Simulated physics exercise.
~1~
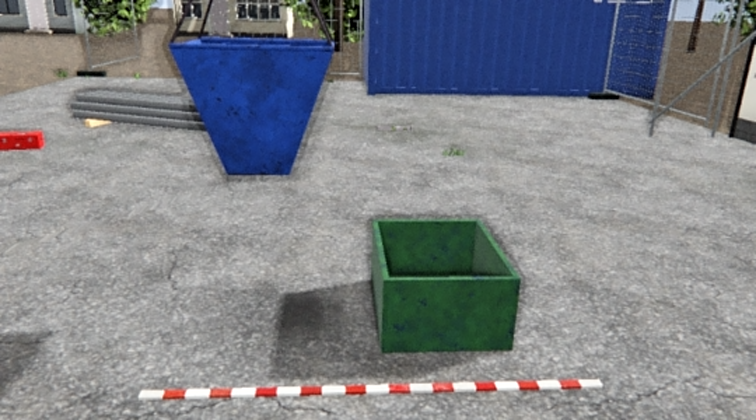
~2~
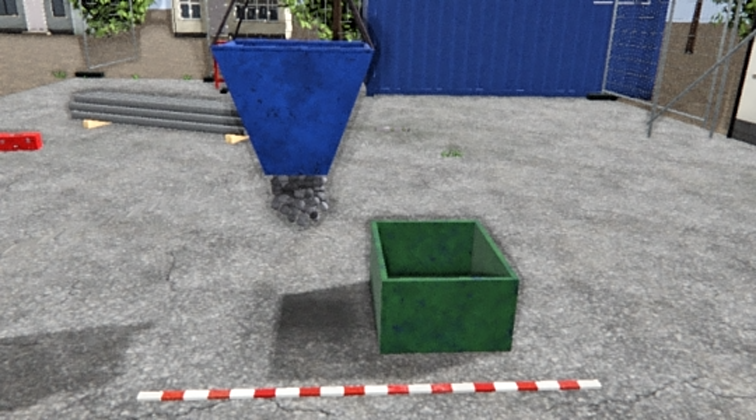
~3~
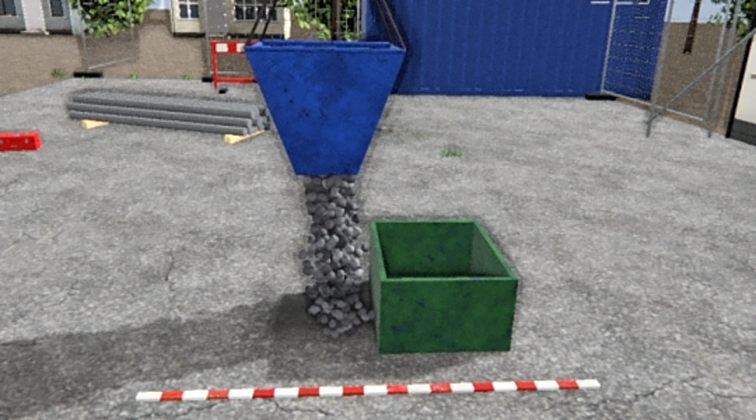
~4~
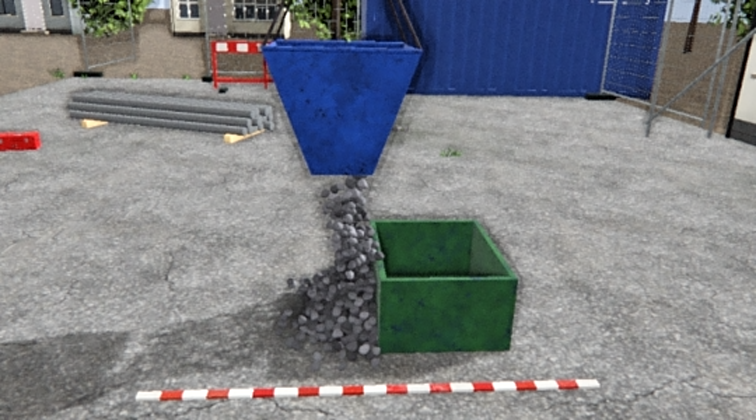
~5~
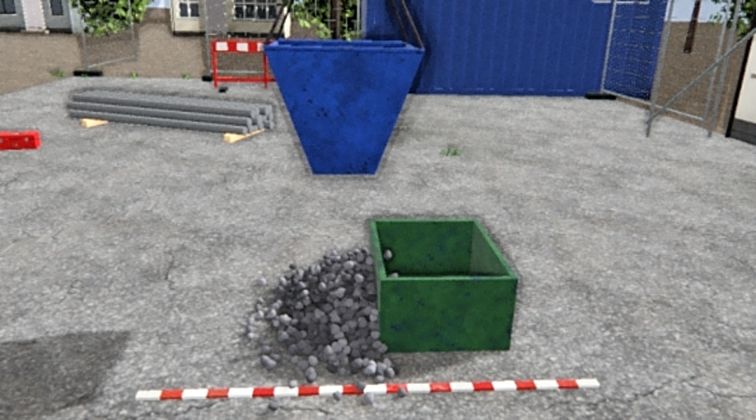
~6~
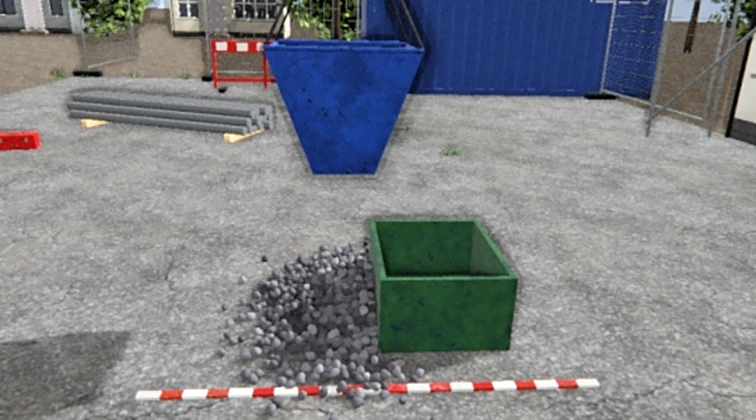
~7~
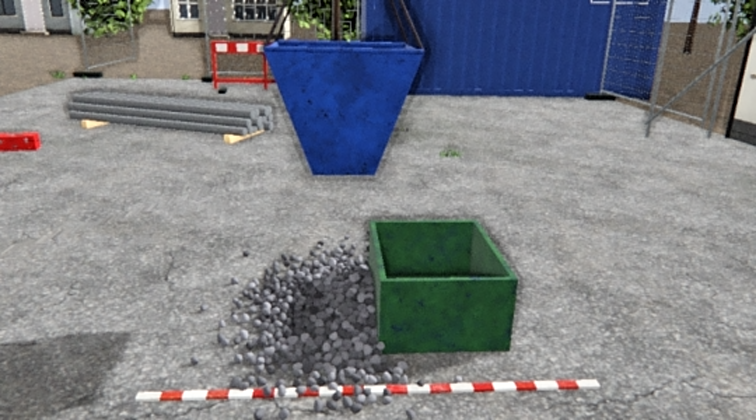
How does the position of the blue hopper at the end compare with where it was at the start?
It ends up farther to the right than where it started, hanging behind and a little to the left of the green bin in the view.
